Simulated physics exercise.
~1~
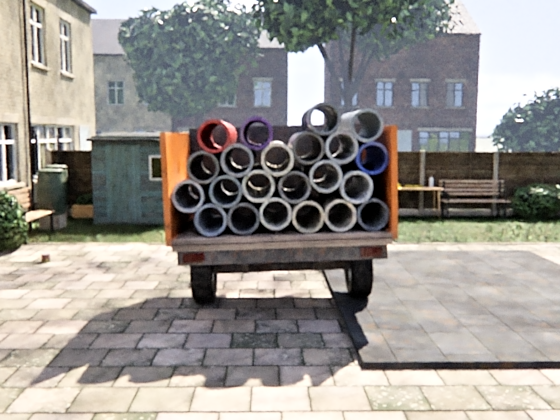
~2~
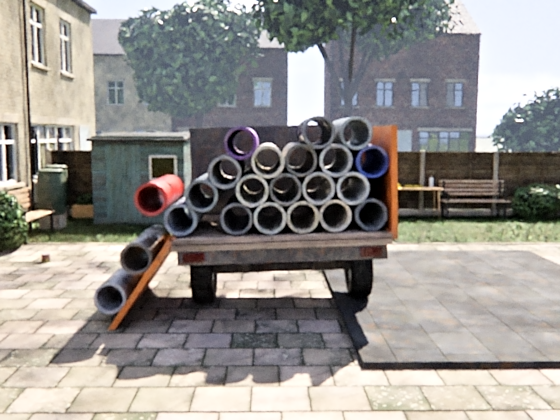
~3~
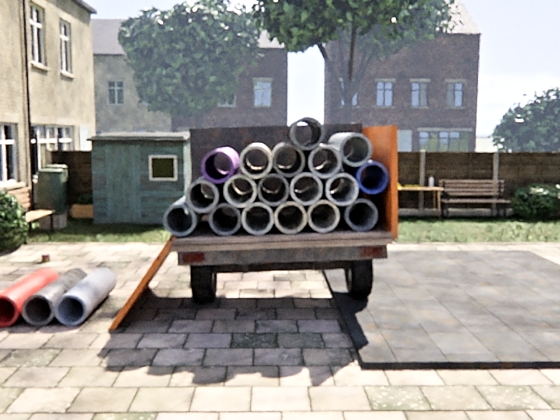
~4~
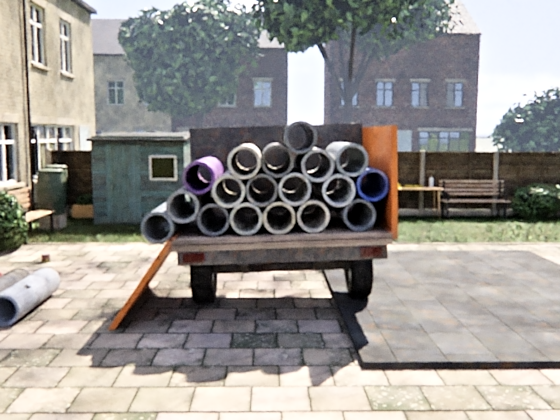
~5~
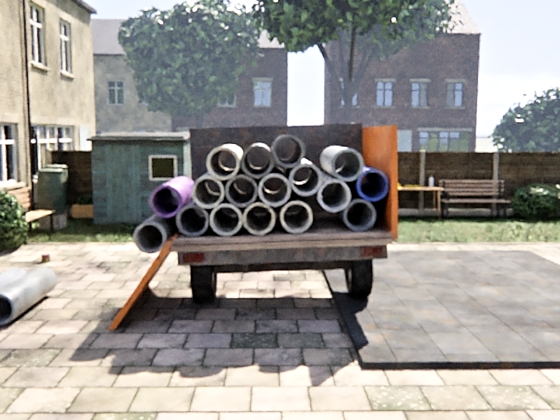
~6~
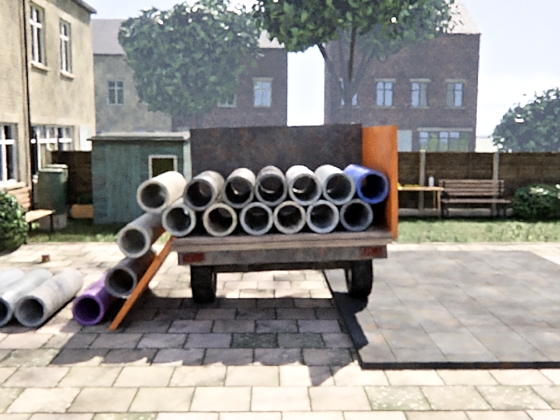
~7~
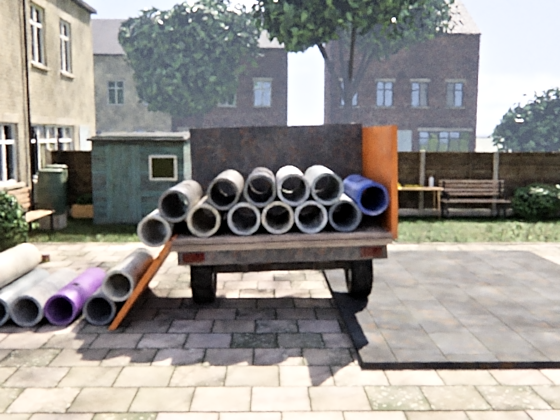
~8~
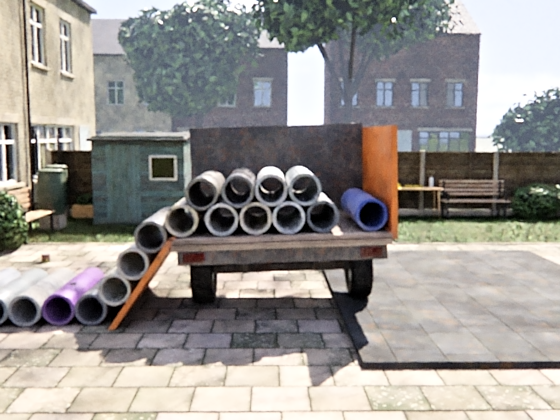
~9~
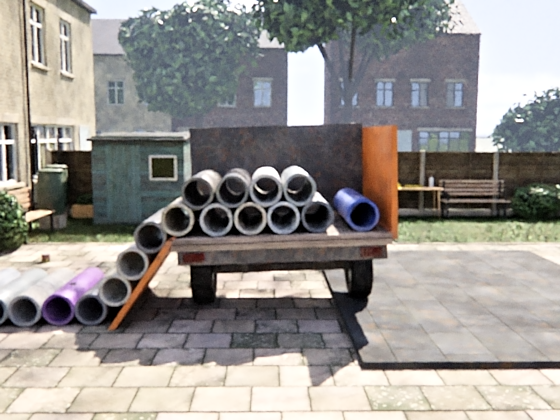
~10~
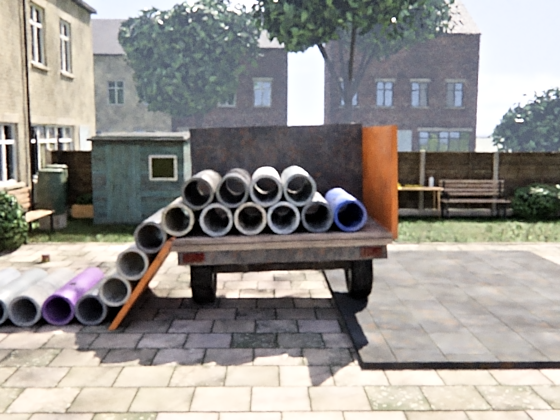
At first, a parked trailer seen from behind holds a tall stack of grey concrete pipes, with a few coloured ones, between two orange side panels. The left panel swings down, and pipes spill over that edge, the red one among them, rolling onto the paving at the left. The stack keeps slumping leftward, and the purple pipe drops down the lowered panel and settles on the ground. The blue pipe at the right sinks to the deck and shifts slightly left. It ends with two low rows still aboard, one pipe leaning at the left edge, and others lying on the paving.
